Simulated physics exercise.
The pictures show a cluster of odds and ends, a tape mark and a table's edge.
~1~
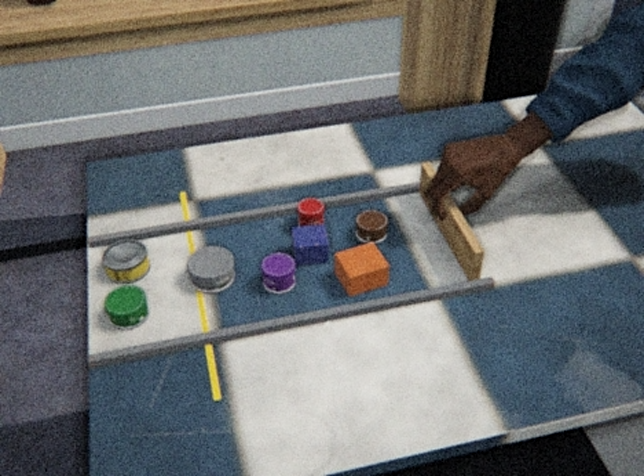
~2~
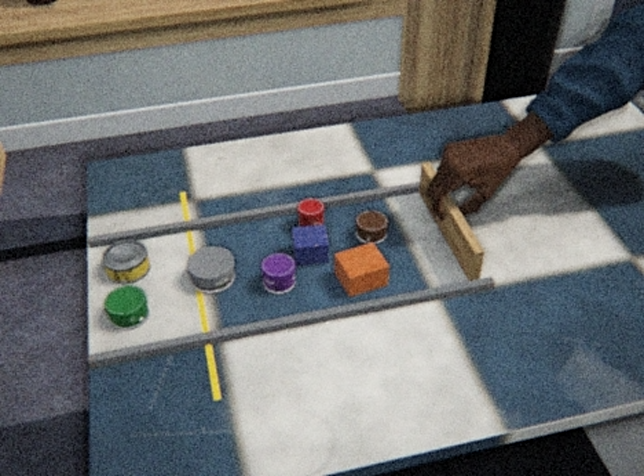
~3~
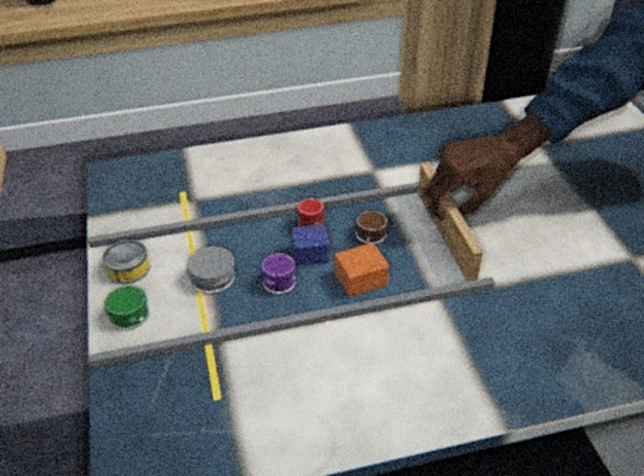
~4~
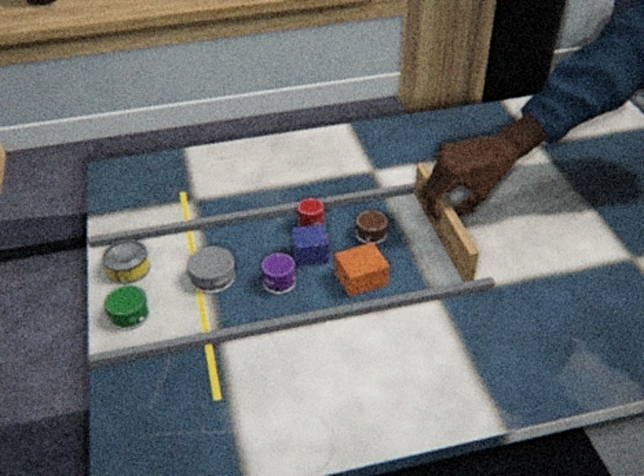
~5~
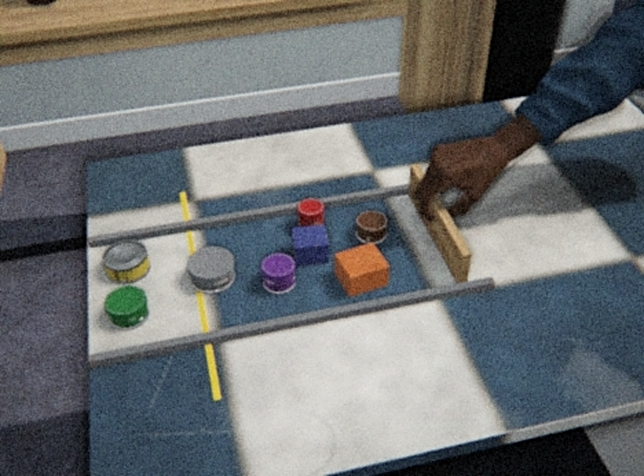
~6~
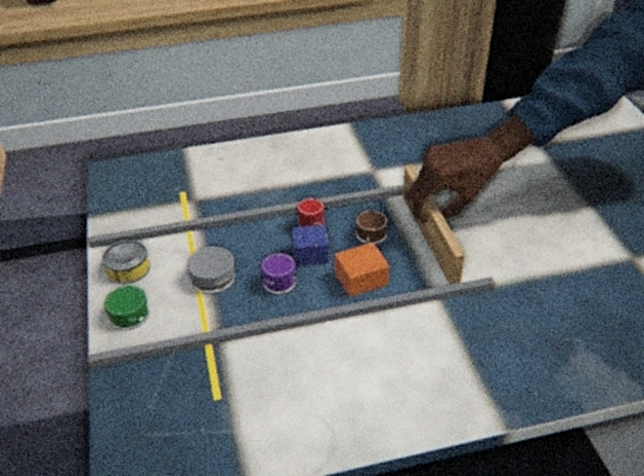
Hand slowly sliding an upright wooden board slightly left between two rails, with small tins and blocks ahead of it staying still.
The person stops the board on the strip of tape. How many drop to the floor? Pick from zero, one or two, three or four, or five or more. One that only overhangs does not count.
The number that fall off is zero.
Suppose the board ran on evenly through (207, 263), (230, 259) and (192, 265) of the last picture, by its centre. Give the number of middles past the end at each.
In that order 0, 0 and 0.
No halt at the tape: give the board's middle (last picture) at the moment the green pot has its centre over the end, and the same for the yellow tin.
About (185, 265), and (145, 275) for the other.
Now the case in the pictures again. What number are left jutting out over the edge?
1 of them.
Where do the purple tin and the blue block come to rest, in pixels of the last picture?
About (139, 312), and the other about (181, 277).
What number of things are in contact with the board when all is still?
In contact: 4.
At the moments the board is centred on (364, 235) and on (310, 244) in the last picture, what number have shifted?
By then 2, and 5.
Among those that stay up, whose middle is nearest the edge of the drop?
Foremost is the green pot.
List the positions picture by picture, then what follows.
The first picture shows green pot (127, 307); yellow tin (126, 261); grey tin (212, 270); board (449, 220); tape (197, 281).
The second picture shows yellow tin (127, 262); orange block (361, 270).
The third picture shows grey tin (212, 270); blue block (310, 245).
The fourth picture shows green pot (127, 308); purple tin (279, 274).
The fifth picture shows yellow tin (127, 262); red pot (311, 216).
The sixth picture shows green pot (127, 308); yellow tin (127, 262); grey tin (212, 270); board (431, 223); tape (197, 281).
Soon after, none off yet; green pot at rest near (127, 308); yellow tin at rest near (127, 262); grey tin at rest near (212, 270).
At rest, the number that fall off is zero.
